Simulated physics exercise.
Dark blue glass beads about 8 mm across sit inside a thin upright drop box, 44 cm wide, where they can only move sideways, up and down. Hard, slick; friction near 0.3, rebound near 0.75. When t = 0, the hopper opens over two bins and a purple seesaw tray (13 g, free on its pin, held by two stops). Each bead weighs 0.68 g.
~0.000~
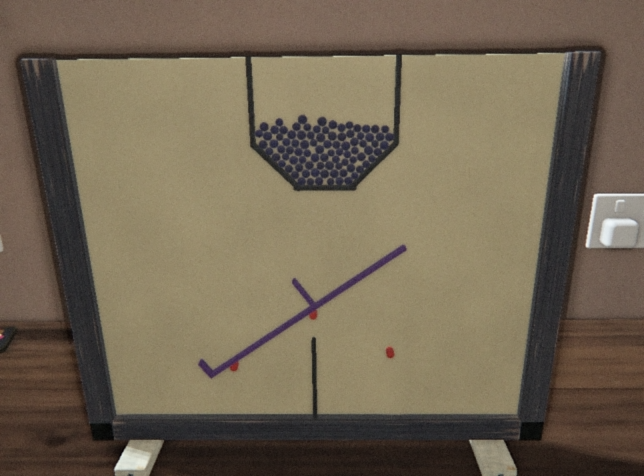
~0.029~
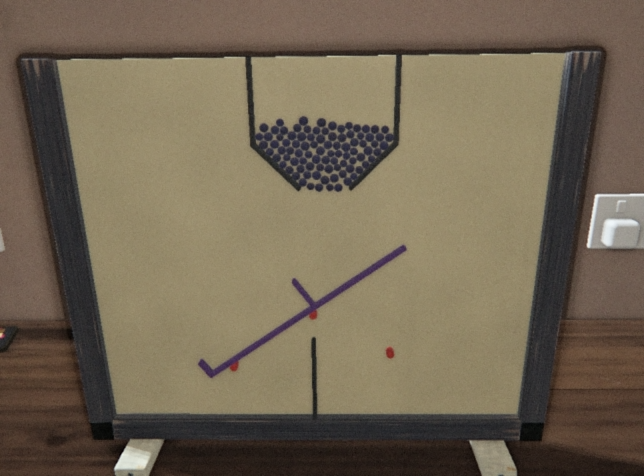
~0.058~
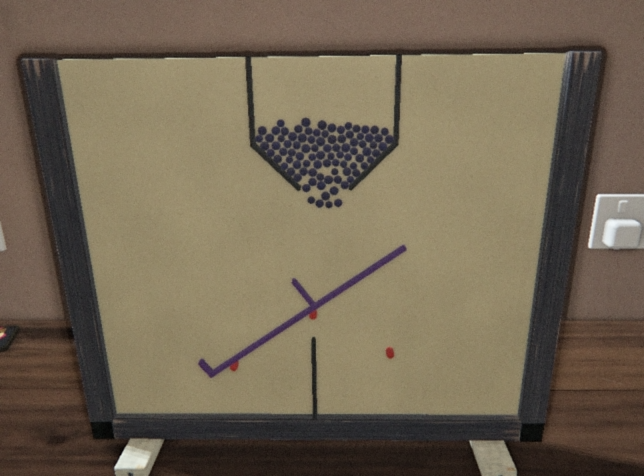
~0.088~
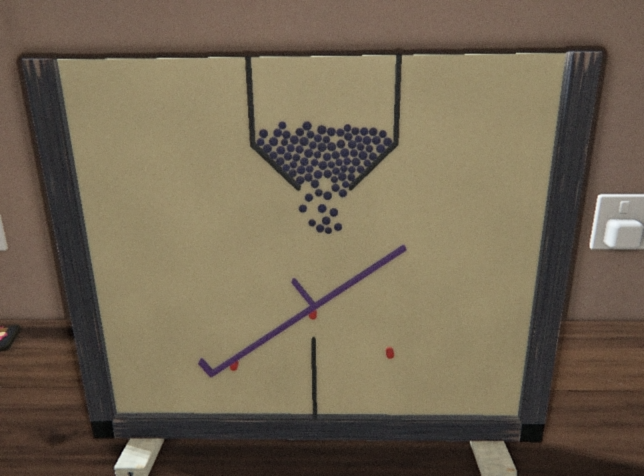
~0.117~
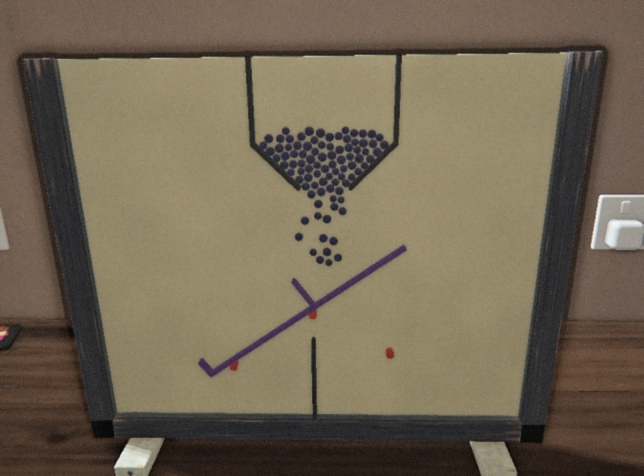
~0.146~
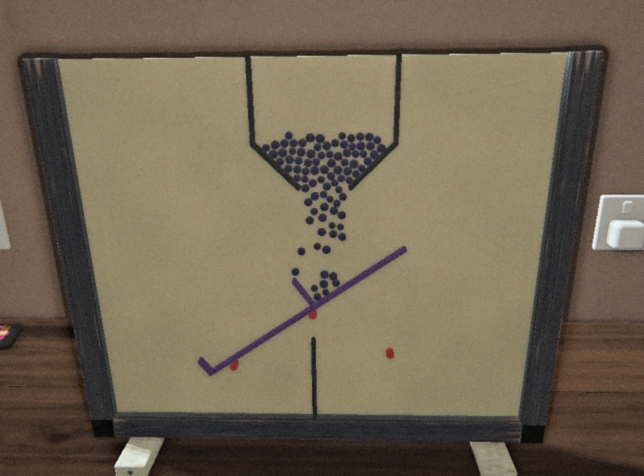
Dark blue beads pour from the opened mouth of a black-outlined hopper at the top of a thin upright box, seen from the front by a still camera against a brown wall. Below, a purple tray slopes down to the left above a black divider and red stops, with a white socket at right. The beads drop in a loosening stream, and the first gather against the tray's short upright wall.
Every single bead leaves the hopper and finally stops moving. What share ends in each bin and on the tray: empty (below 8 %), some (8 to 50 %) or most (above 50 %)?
Left bin will catch a middling share; right bin will catch the greater part; tray will catch a middling share.
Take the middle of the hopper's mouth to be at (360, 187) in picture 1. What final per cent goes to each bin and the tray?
Result: Left bin = 0; right bin = 95; tray = 5.
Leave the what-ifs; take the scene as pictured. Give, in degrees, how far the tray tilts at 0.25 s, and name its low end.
Roughly 20 degrees with the left end down.
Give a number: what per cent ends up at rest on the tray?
I'd put it at close to 15 per cent.
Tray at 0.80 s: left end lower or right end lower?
Left.
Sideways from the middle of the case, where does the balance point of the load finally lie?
Offset: About 5 cm, right side.
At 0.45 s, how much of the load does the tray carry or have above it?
About 75%.
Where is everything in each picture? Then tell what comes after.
The first picture shows gate shut, about 90 beads in the hopper; its mouth (299, 188) to (351, 187); tray left end down 36°; its ends (212, 374) and (404, 248), top of its upright wall (294, 281); pivot (313, 314); stops (234, 366) and (390, 353); a lip at the left end.
In the second picture, 1 out; leading bead (338, 188); tray left end down 36°.
In the third picture, 7 out; leading bead (329, 205); tray left end down 36°.
In the fourth picture, 13 out; leading bead (328, 231); tray left end down 36°.
In the fifth picture, 20 out; leading bead (329, 263); tray left end down 36°.
In the sixth picture, 30 out; leading bead (317, 297); tray left end down 35°; its ends (211, 372) and (404, 249), top of its upright wall (294, 281).
After 0.25 s, 70 % have left the hopper; tray left end down 21°; on or over it 70 %, past it to the left 0 %, to the right 0 %.
After 0.45 s, 100 % have left the hopper; tray right end down 30°; on or over it 75 %, past it to the left 0 %, to the right 25 %.
After 0.80 s, 100 % have left the hopper; tray left end down 24°; on or over it 35 %, past it to the left 0 %, to the right 65 %.
At rest by 2.4 s, left bin 20 %, right bin 65 %, tray 15 %; tray left end down 36°.
